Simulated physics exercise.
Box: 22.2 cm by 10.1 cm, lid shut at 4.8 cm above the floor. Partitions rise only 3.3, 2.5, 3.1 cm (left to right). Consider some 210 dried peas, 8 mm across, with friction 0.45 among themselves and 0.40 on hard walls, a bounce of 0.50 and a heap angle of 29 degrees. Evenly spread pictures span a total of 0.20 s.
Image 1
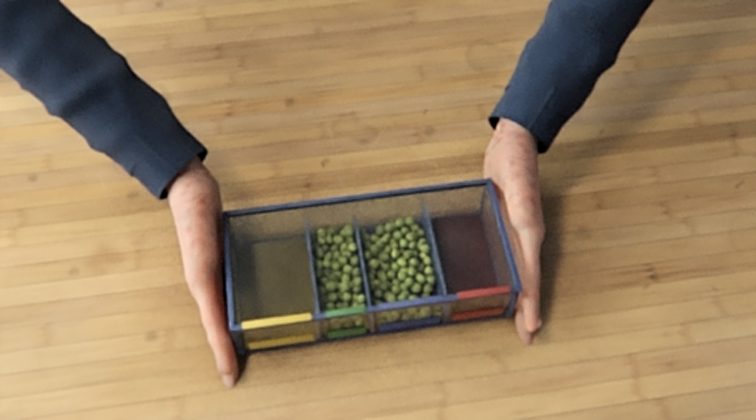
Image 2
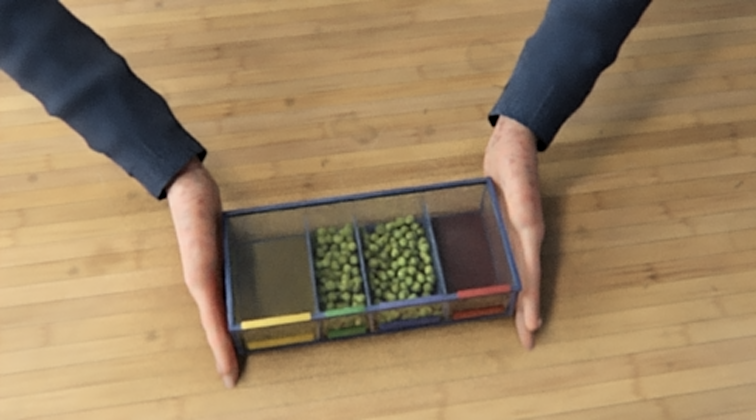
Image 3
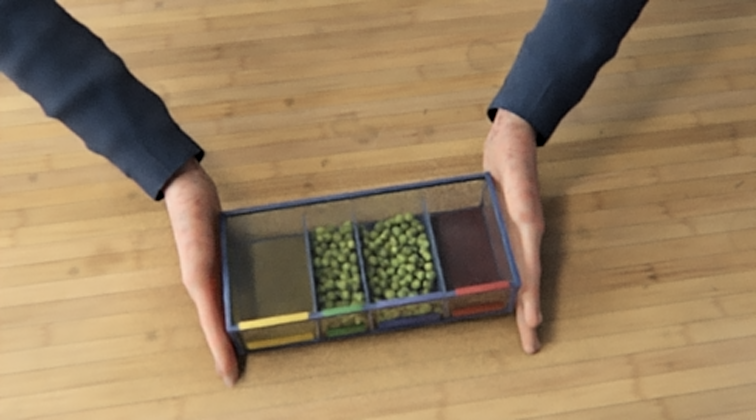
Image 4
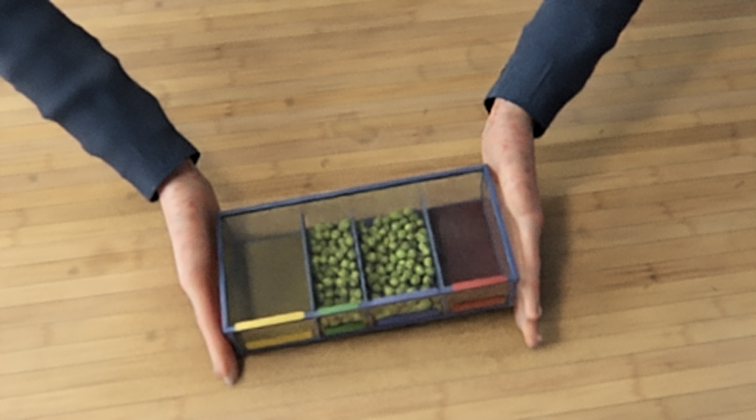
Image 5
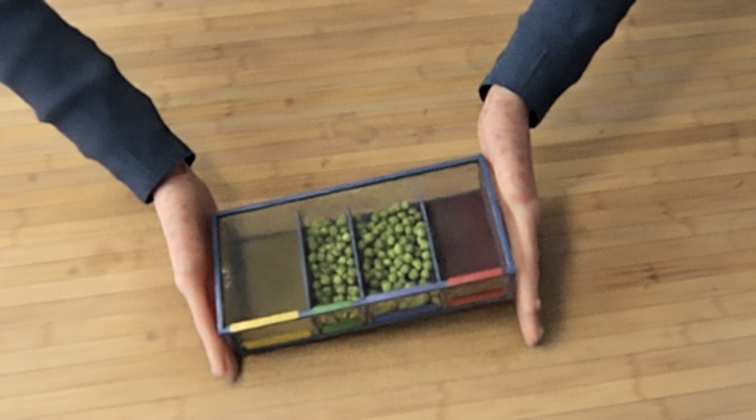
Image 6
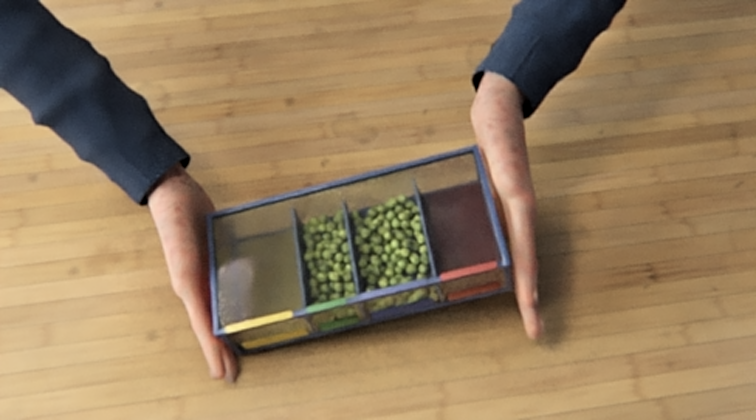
A pale wooden plank floor is seen from above at a slight angle, the view staying still. Two hands in dark blue sleeves hold a clear, blue-edged box with four compartments, marked yellow, green, blue and red from left to right, green peas filling the middle two. The hands slowly tilt the box, its right end rising while the left stays low.
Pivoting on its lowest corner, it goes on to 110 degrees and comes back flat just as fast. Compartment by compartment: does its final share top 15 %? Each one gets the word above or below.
Results: Red below; blue below; green above; yellow above.
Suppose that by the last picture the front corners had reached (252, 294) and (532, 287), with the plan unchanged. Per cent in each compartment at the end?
Red = 60 %, blue = 40 %, green = 0 %, yellow = 0 %.
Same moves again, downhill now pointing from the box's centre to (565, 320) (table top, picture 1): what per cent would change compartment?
I'd estimate about 70 %.
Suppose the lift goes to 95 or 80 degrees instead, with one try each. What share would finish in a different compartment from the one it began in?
Roughly 60 percent for the first try and 15 percent for the second.
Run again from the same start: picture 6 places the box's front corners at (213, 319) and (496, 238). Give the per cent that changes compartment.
About 60 per cent.
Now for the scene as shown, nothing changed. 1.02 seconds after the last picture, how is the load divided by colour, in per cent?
The split is red at 0, blue at 30, green at 55 and yellow at 15 per cent.
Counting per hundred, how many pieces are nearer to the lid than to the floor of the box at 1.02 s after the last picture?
Close to 70 in a hundred.
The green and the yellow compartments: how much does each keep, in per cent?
Final shares - green 60 percent, yellow 40 percent.
Then, 1.02 s after the last picture, tilt 110 degrees; blue 30 %, green 55 %, yellow 15 %.
Then, 1.69 s after the last picture, tilt 50 degrees; green 60 %, yellow 40 %.
Then, 2.41 s after the last picture, tilt 0 degrees; green 60 %, yellow 40 %.
In the end, red 0 %, blue 0 %, green 60 %, yellow 40 %.
